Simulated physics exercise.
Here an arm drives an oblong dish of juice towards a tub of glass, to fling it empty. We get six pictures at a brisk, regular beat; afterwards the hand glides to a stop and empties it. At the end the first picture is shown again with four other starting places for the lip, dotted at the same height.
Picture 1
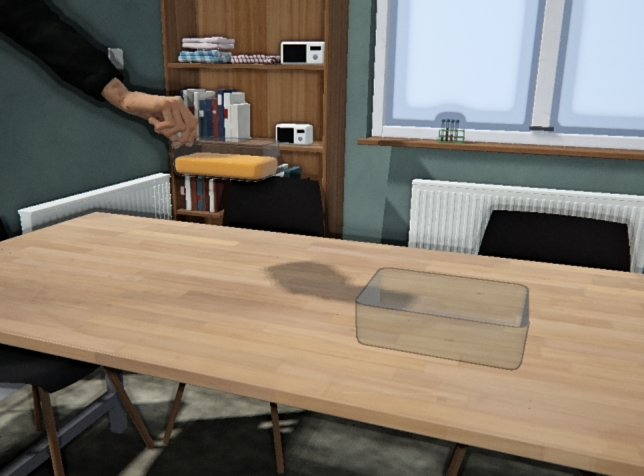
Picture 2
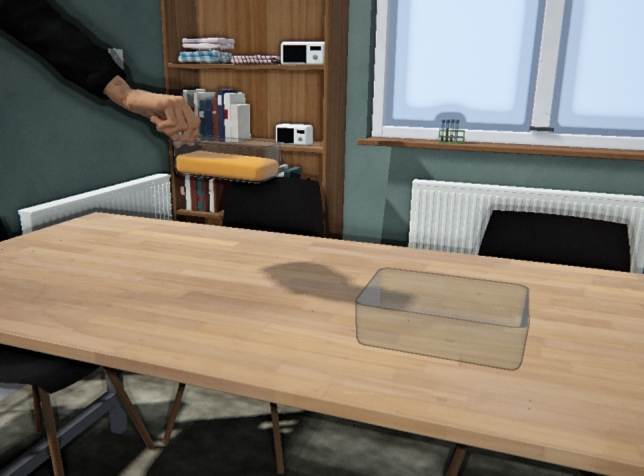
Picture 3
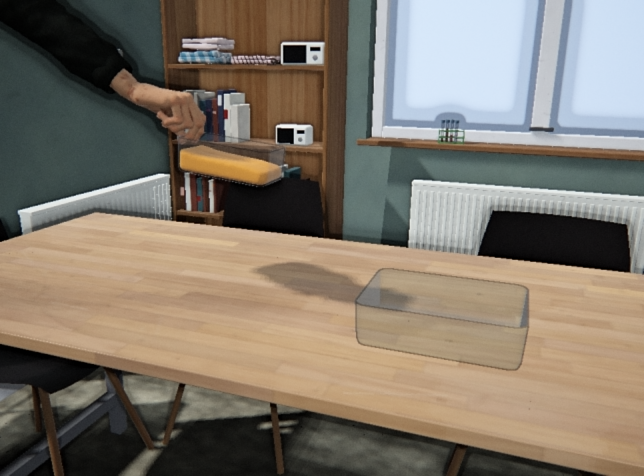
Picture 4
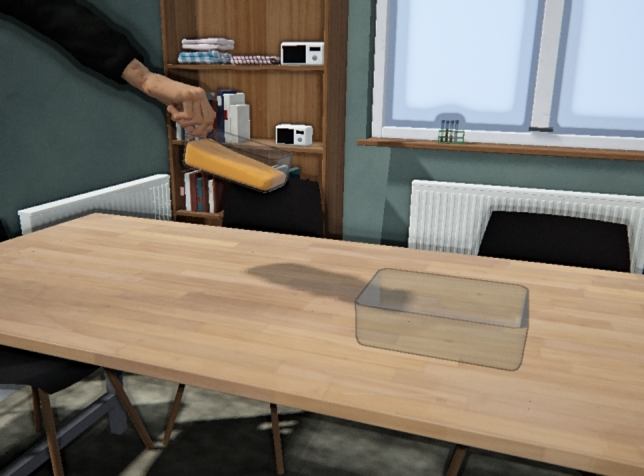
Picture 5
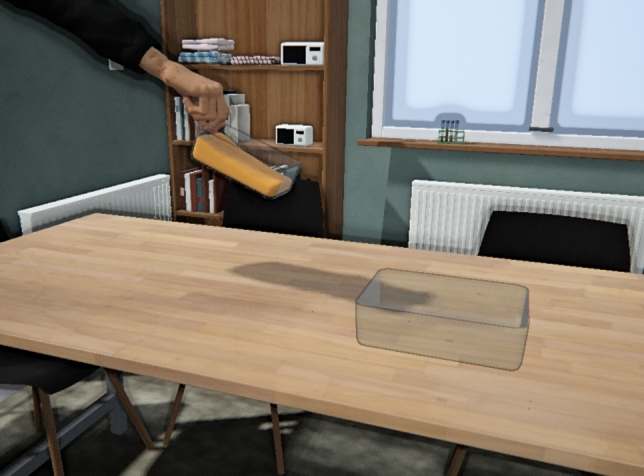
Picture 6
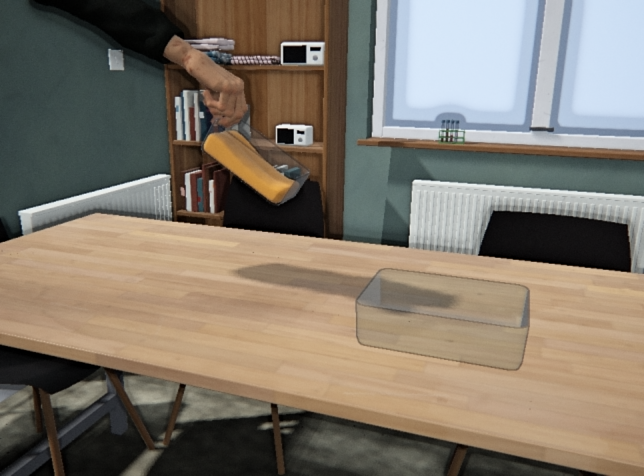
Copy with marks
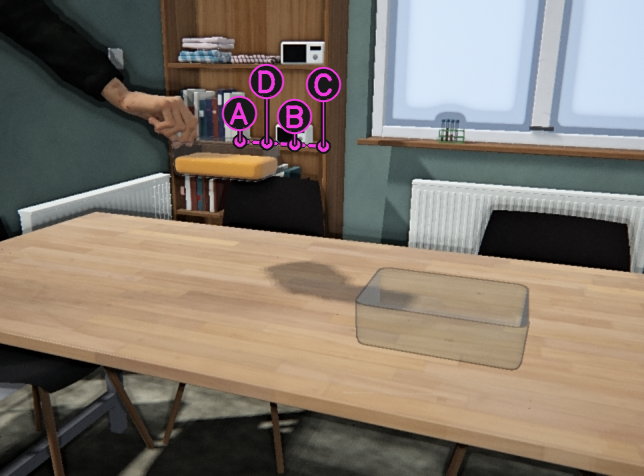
An arm in a dark sleeve held a clear oblong dish of orange juice above a wooden table, then moved it slightly right and gradually tilted it down toward an empty glass tub.
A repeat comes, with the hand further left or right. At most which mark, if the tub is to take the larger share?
Take A.
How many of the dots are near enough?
All of the four.
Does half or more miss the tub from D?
No, not at all.
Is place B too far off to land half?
No, not at all.
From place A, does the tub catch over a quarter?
Yes, clearly.
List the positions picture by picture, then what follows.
Upright, lip at (269, 143); tub from (356, 341) to (521, 369); nothing has left yet.
Upright, lip at (271, 144); nothing has left yet.
Tipped about 6°, lip at (276, 149); nothing has left yet.
Tipped about 13°, lip at (284, 156); nothing has left yet.
Tipped about 22°, lip at (293, 165); nothing has left yet.
Tipped about 32°, lip at (302, 175); nothing has left yet.
On the marked copy, A at (239, 141); B at (294, 144); C at (323, 146); D at (266, 143).
If A is chosen, about 67 % lands in the tub, 25 % falls short and 9 % goes beside or beyond.
If B is chosen, about 70 % lands in the tub, 13 % falls short and 17 % goes beside or beyond.
If C is chosen, about 88 % lands in the tub, 8 % falls short and 3 % goes beside or beyond.
If D is chosen, about 71 % lands in the tub, 19 % falls short and 10 % goes beside or beyond.
